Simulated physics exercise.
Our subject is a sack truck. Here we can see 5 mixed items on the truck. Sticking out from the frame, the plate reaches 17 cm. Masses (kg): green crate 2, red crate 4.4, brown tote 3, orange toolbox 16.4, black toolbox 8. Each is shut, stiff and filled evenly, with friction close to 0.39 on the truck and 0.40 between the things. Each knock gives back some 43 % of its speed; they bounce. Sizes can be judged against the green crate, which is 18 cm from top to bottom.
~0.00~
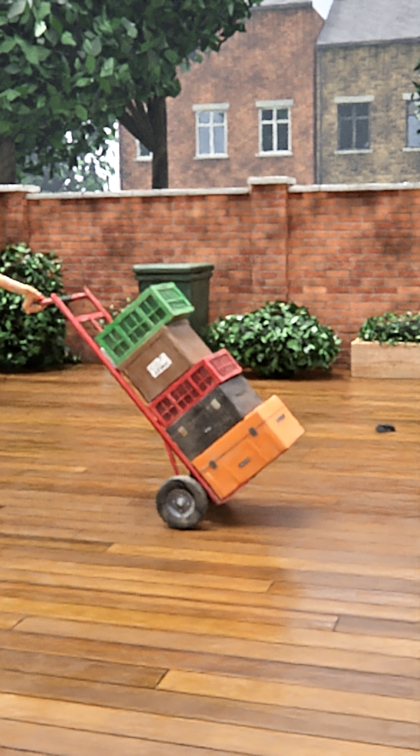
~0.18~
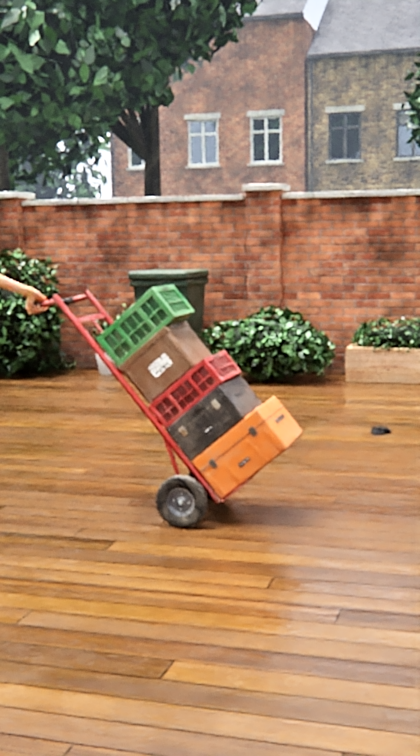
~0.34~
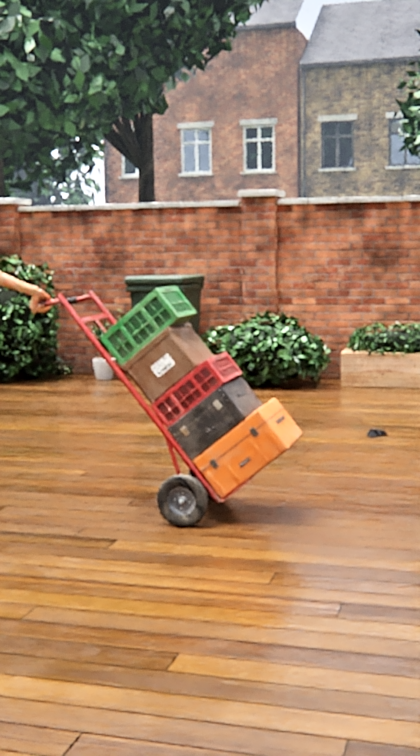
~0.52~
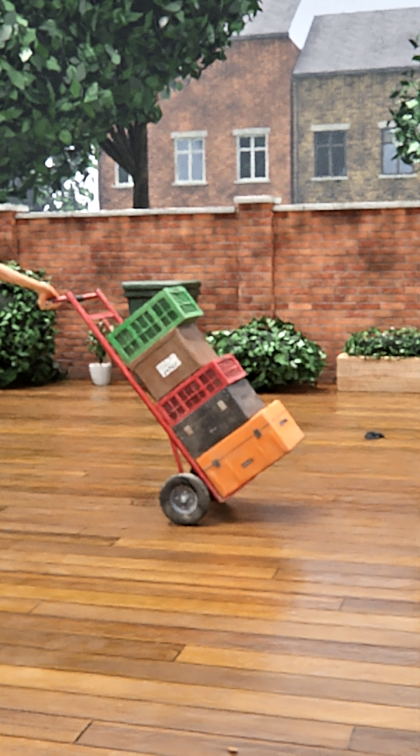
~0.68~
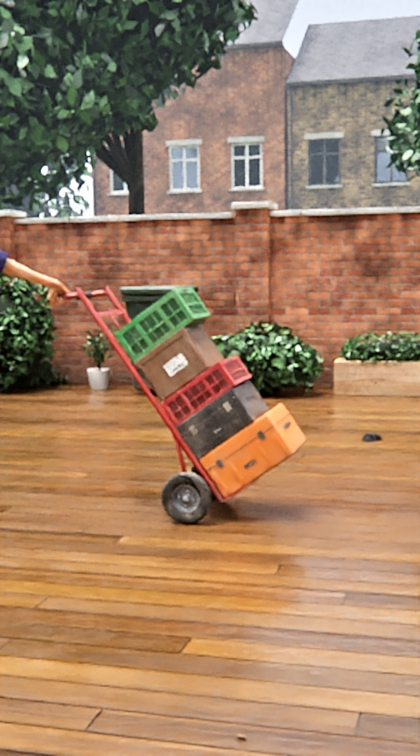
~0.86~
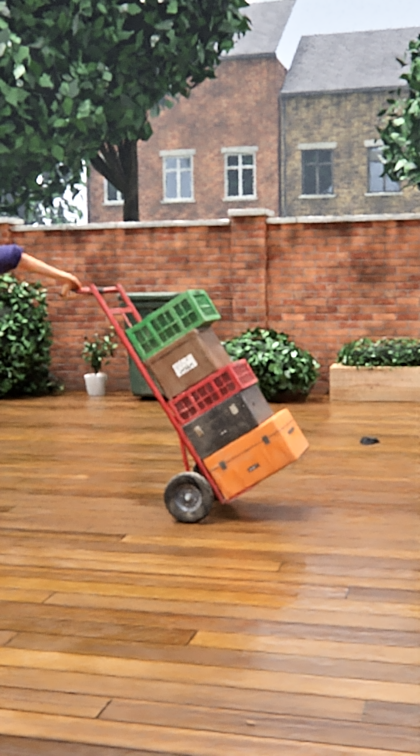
On a wet wooden deck by a brick wall, a hand on the left held a red sack truck stacked with two crates, a box and two toolboxes, and gradually raised it from its backward lean.
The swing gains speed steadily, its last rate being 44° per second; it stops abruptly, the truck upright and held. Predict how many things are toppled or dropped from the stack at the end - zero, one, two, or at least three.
My prediction: Zero.
After 1.36 s, leaning back 19°.
After 1.86 s, truck upright.
After 1.96 s, truck upright; green crate slid 8 cm near (278, 336); red crate slid 4 cm near (270, 415); brown tote slid 6 cm.
After 2.06 s, truck upright; green crate slid 12 cm near (286, 336); red crate slid 5 cm near (272, 415); brown tote slid 8 cm.
At rest (2.5 s), not toppled but over 10 cm from the start, green crate; the other 4 in place, give or take 10 cm. Seen from the same camera at the end, green crate near (289, 336), red crate near (272, 415).
